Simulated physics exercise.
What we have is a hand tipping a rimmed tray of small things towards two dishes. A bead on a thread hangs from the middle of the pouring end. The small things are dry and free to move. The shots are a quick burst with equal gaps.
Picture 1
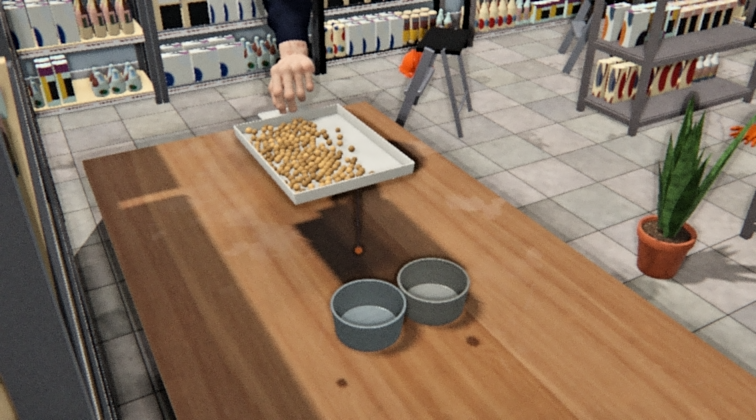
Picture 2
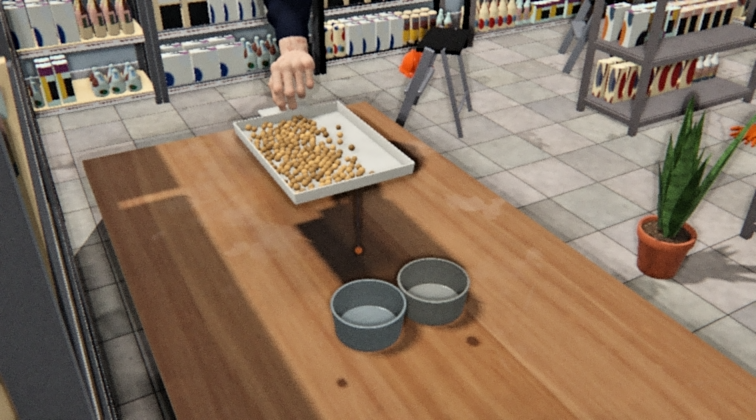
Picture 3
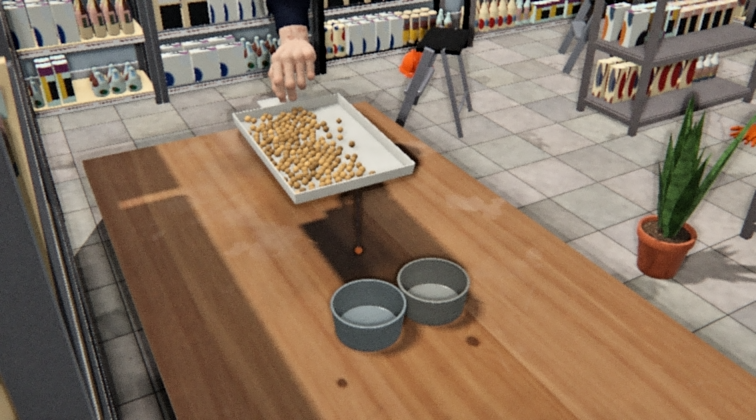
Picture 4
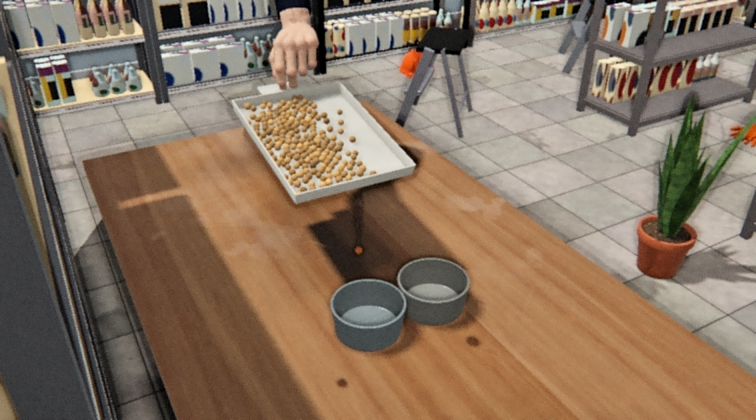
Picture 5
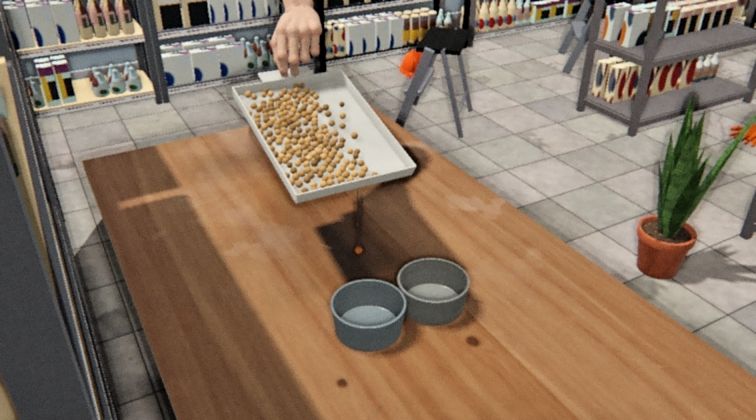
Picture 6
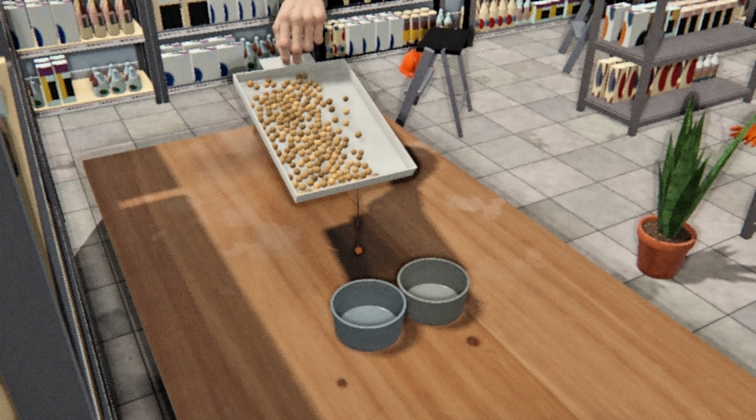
In a shop, a hand raising the back of a white tray, wooden beads shifting inside it, two empty grey dishes below.
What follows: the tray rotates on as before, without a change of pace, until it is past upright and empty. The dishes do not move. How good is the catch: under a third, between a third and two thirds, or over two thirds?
Together they catch from one third to two thirds.
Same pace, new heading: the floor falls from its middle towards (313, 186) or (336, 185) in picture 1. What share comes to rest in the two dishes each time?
About 10 and 30 per cent.
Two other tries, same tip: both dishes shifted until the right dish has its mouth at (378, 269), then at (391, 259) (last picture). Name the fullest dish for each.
In turn: The right-hand dish; the dish on the right.
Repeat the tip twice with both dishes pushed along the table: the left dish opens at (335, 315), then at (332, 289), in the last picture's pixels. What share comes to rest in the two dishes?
Near 30 % and 80 %.
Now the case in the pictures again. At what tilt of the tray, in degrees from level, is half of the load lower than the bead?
At about 105°.
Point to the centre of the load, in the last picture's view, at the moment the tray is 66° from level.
Near (363, 170).
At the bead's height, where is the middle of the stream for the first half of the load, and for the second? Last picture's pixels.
Around (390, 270) and then (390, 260).
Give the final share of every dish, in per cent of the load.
For the left dish some 30 %, for the right dish some 20 %.
Soon after the last picture, tray tipped steeply; most on the tray; a small part in the air.
A little later, tray tipped past a quarter turn; about a quarter on the tray; about a quarter in the left dish; a small part in the right dish; about a quarter outside both; about a quarter in the air.
Later still, tray tipped past a quarter turn; about a quarter in the left dish; about a quarter in the right dish; about half outside both.
By the end, tray tipped past a quarter turn; about a quarter in the left dish; about a quarter in the right dish; about half outside both.
